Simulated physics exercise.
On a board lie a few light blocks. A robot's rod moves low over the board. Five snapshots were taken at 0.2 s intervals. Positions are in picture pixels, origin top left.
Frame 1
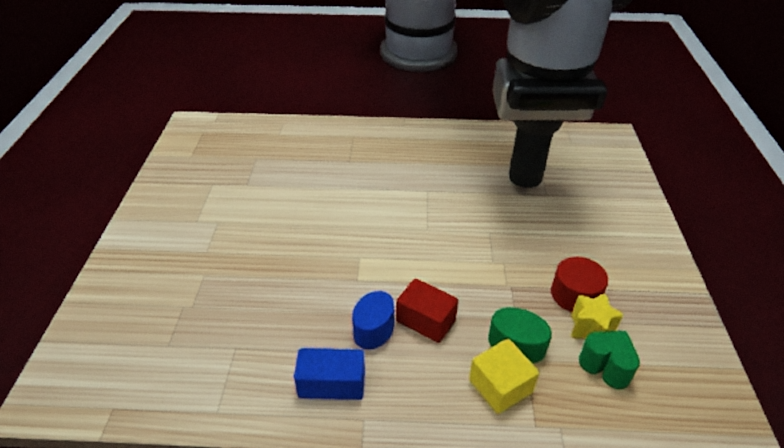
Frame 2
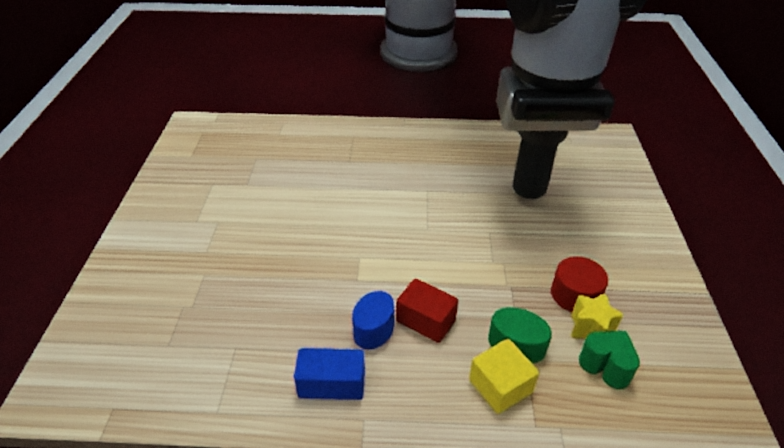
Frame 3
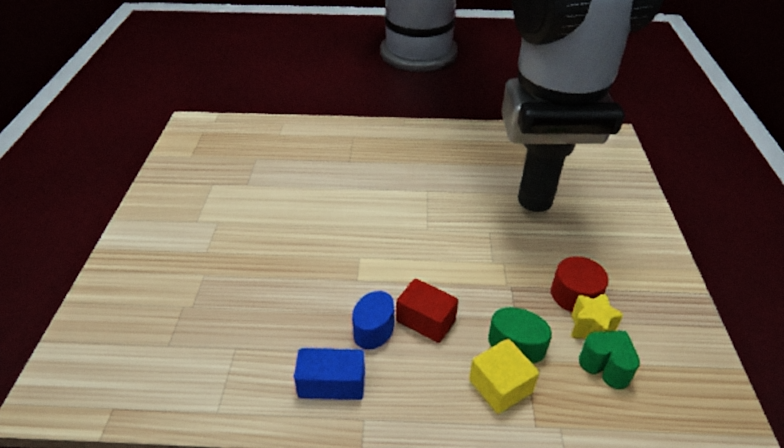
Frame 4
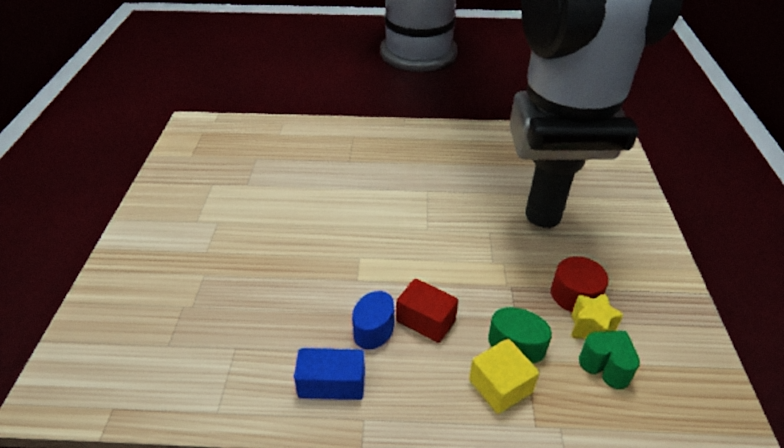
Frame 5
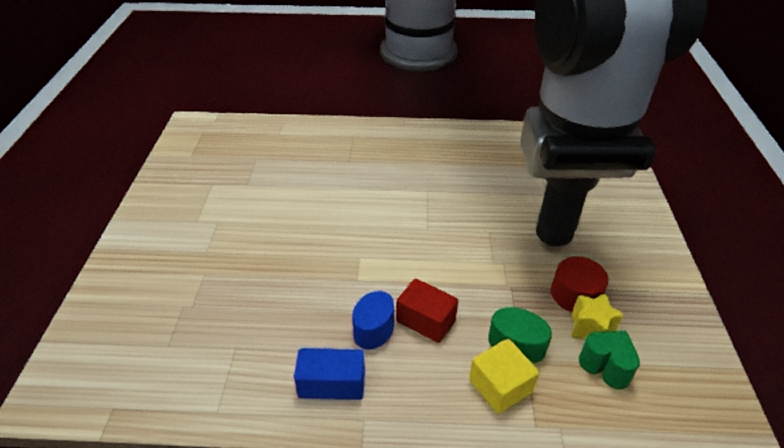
A robot arm moved its dark rod slowly down and slightly right over a wooden board, drawing close to the red round block, while the scattered blue, red, green and yellow blocks stayed still.
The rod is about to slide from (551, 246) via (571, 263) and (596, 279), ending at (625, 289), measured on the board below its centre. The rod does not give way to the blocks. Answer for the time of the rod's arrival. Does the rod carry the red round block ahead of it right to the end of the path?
No, that is not how it ends up.
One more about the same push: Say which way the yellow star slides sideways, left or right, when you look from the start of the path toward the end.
Seen from start to end, it moves right.
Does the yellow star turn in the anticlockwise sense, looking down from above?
No, that is not how it ends up.
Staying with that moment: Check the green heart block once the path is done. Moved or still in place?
It gets pushed out of place.
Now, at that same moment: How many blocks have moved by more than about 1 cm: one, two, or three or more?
That push would leave three or more blocks displaced by more than about 1 cm.
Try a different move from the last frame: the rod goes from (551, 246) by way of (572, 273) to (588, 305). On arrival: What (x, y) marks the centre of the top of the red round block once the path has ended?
At (603, 322).
The first path, step by step. Halfway along, rod at (587, 260); red round block at (592, 285); yellow star at (601, 320); green heart block at (617, 357).
At the end, rod at (630, 277); red round block at (605, 294); yellow star at (599, 328), turned 20° clockwise; green heart block at (617, 363), turned 20° anticlockwise.
